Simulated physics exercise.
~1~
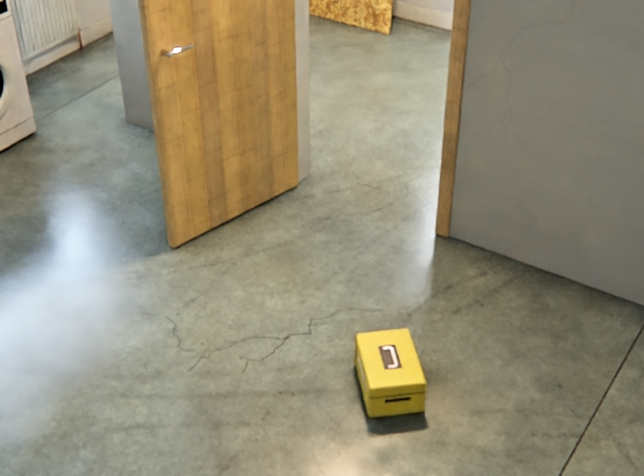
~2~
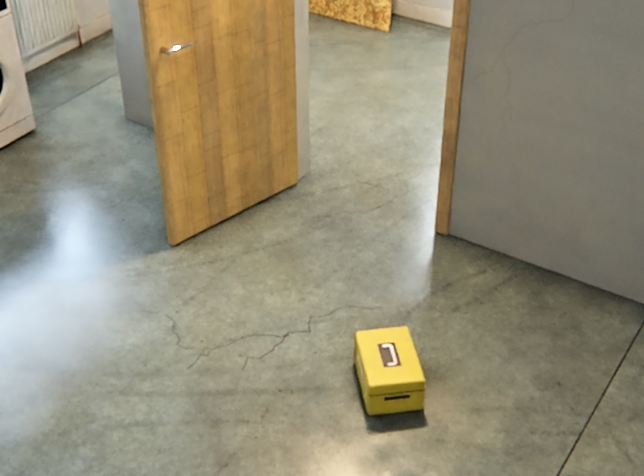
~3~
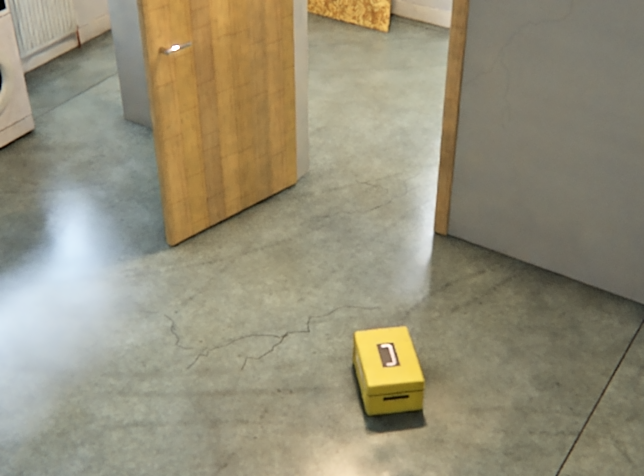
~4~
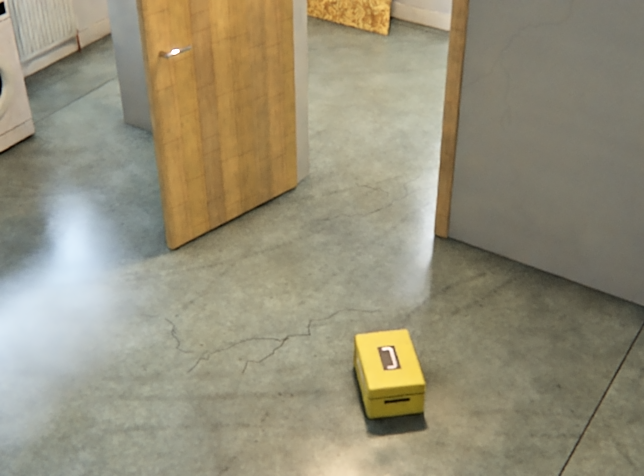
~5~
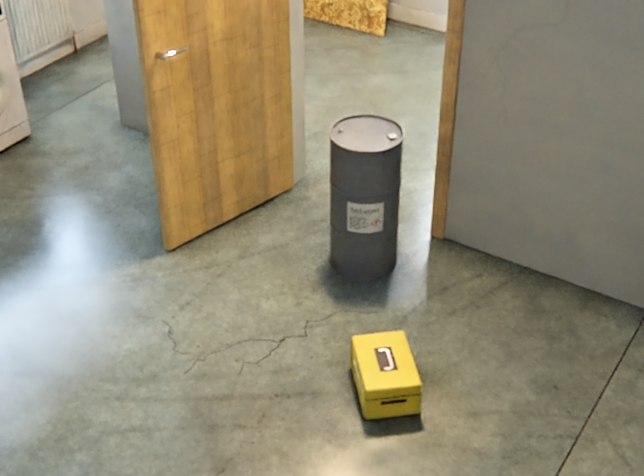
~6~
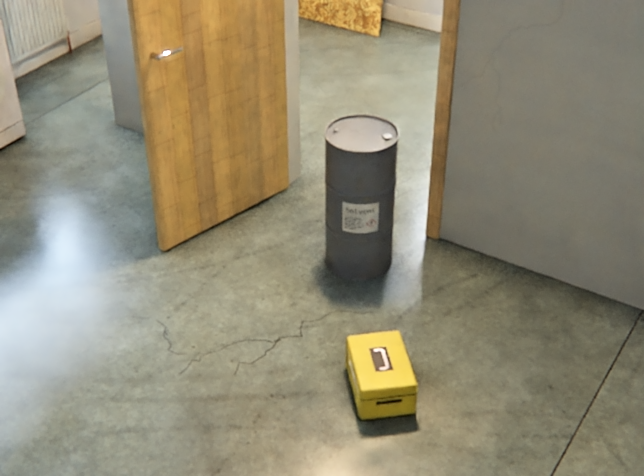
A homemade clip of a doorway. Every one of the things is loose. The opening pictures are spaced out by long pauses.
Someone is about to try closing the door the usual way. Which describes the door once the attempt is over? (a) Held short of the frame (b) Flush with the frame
Answer: A.
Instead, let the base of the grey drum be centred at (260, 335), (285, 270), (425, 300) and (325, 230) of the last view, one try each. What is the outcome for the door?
It ends up closed first, gets caught second, ends up closed third and gets caught fourth.
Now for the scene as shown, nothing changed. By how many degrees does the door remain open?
Around 40 degrees.
Then, 0.70 s later than the last frame, door at 83°.
Then, 1.10 s later than the last frame, door at 62°.
When it is over, door at 42°; both as before. End places, in pixels of the last picture, grey drum near (362, 198).
